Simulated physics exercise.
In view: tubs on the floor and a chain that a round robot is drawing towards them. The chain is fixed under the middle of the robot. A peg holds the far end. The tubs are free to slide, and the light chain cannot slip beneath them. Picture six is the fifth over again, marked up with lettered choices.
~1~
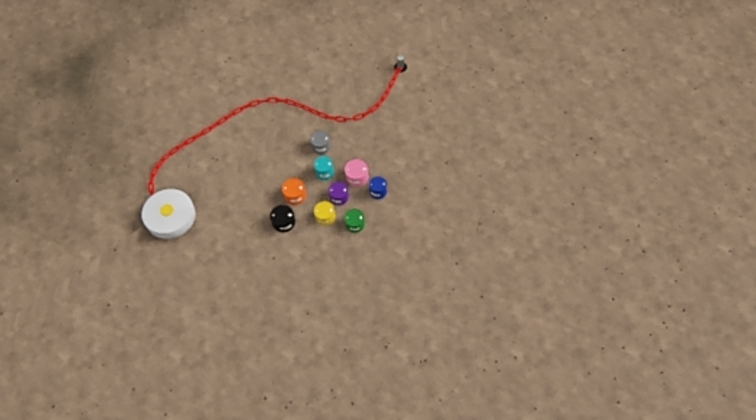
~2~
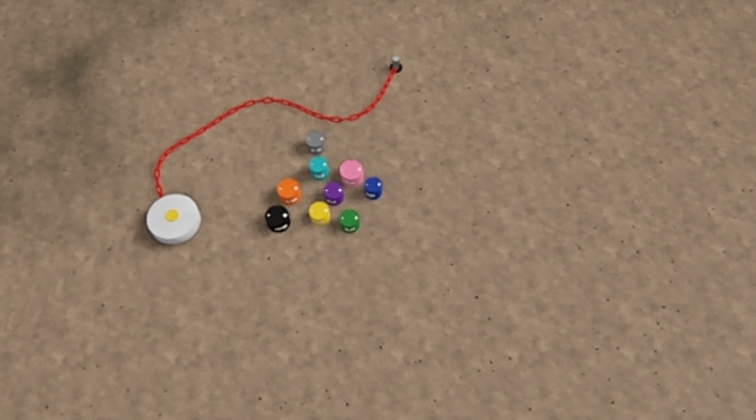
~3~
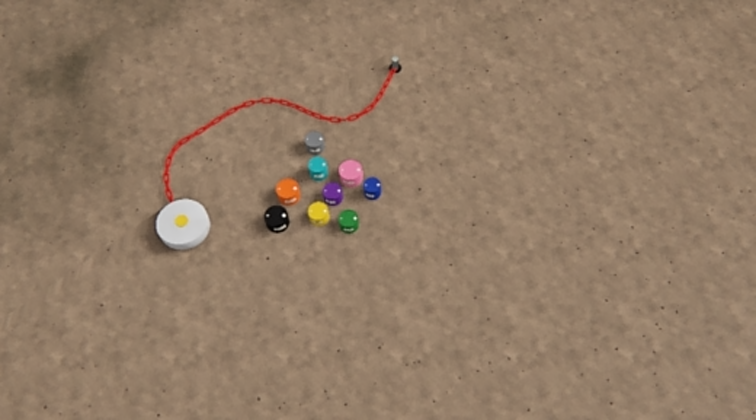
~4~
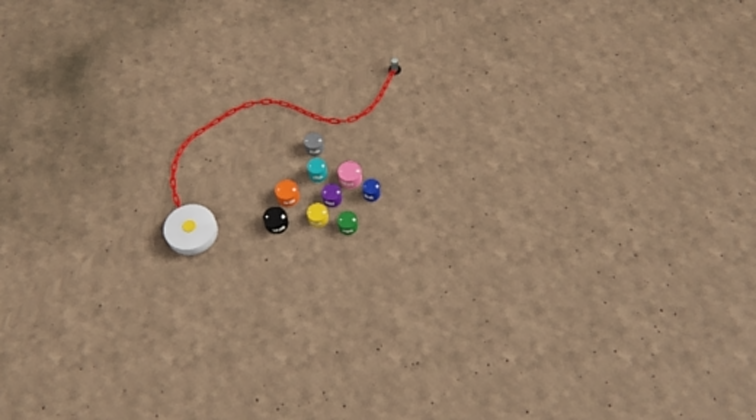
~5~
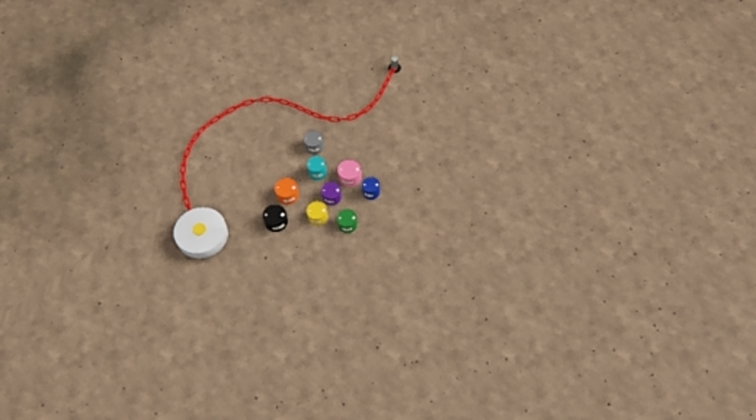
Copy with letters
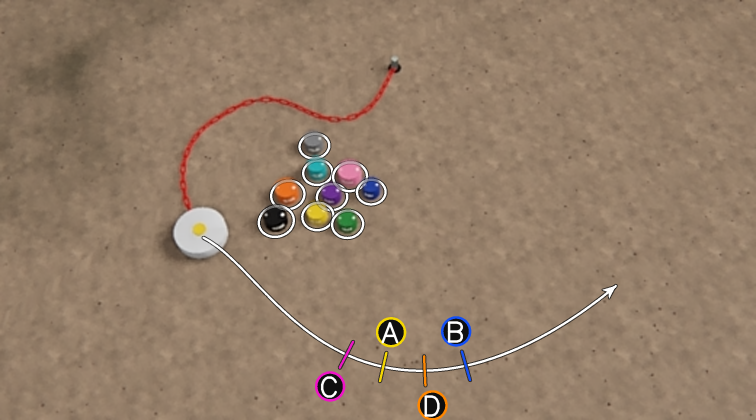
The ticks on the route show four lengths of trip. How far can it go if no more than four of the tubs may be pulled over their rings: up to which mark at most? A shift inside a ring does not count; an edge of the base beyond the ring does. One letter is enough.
At A, and not beyond.
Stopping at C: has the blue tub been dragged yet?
No.
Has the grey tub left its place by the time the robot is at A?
Yes.
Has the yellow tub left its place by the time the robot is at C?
No.
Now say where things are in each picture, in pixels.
In the first picture, grey tub (321, 143); blue tub (378, 188); black tub (283, 219).
In the second picture, robot (174, 220); peg (396, 63).
In the third picture, robot (184, 225); purple tub (333, 194).
In the fourth picture, robot (191, 230); orange tub (287, 193).
In the fifth picture, robot (202, 234); pink tub (350, 173); grey tub (314, 143); blue tub (371, 189).
On the marked copy, A at (383, 367); B at (466, 366); C at (346, 355); D at (425, 371); the route from (203, 238) via (392, 369) to (616, 286).
Taking A. A third of the way, robot (257, 282).
Two thirds of the way, robot (317, 335).
When it is over, robot (383, 364); yellow tub (323, 213); orange tub (306, 195); grey tub (328, 150); black tub (301, 216); three over the rings.
As for the rest, B has nine over the rings; C is within the limit but short; D has six over the rings.
